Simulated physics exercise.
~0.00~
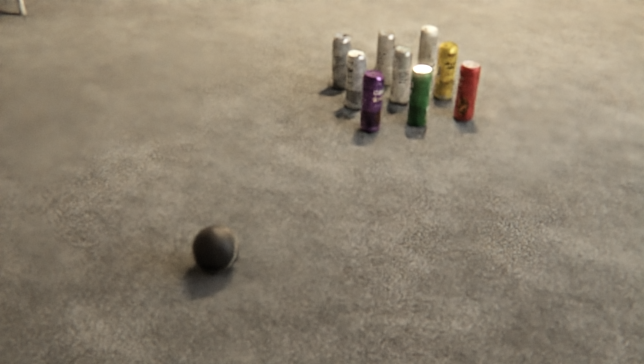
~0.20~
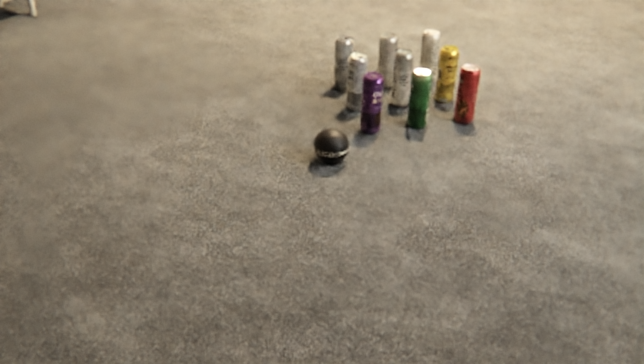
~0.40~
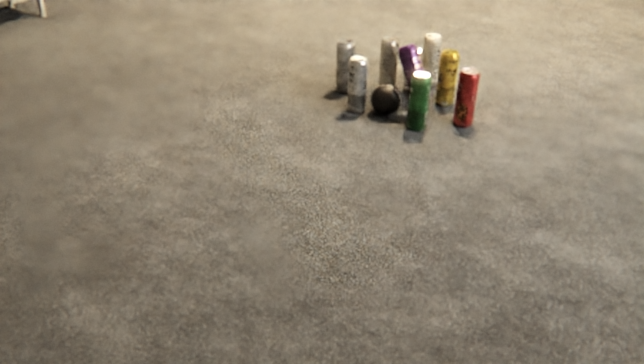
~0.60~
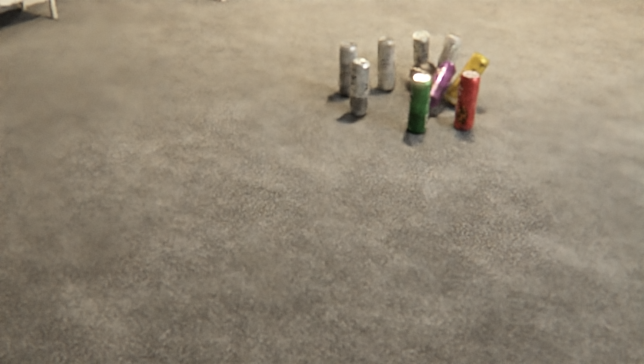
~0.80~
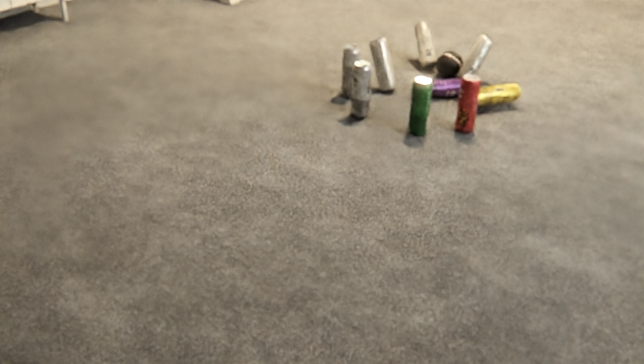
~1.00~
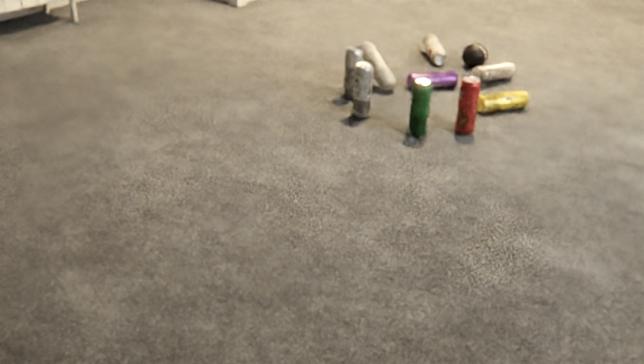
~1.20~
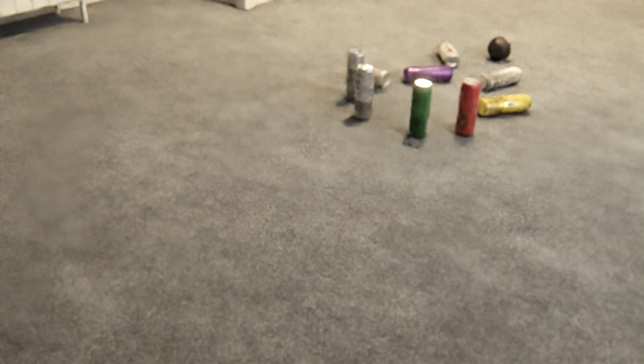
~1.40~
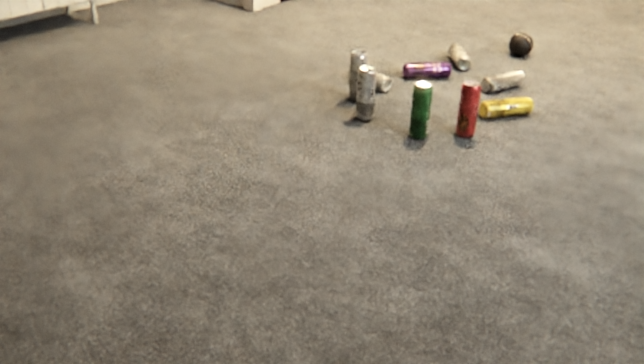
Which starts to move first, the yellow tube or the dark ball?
The dark ball moves first, rolling towards the cluster while the yellow tube is still standing in place. The yellow tube only starts to tip after the ball has gone in among the tubes.
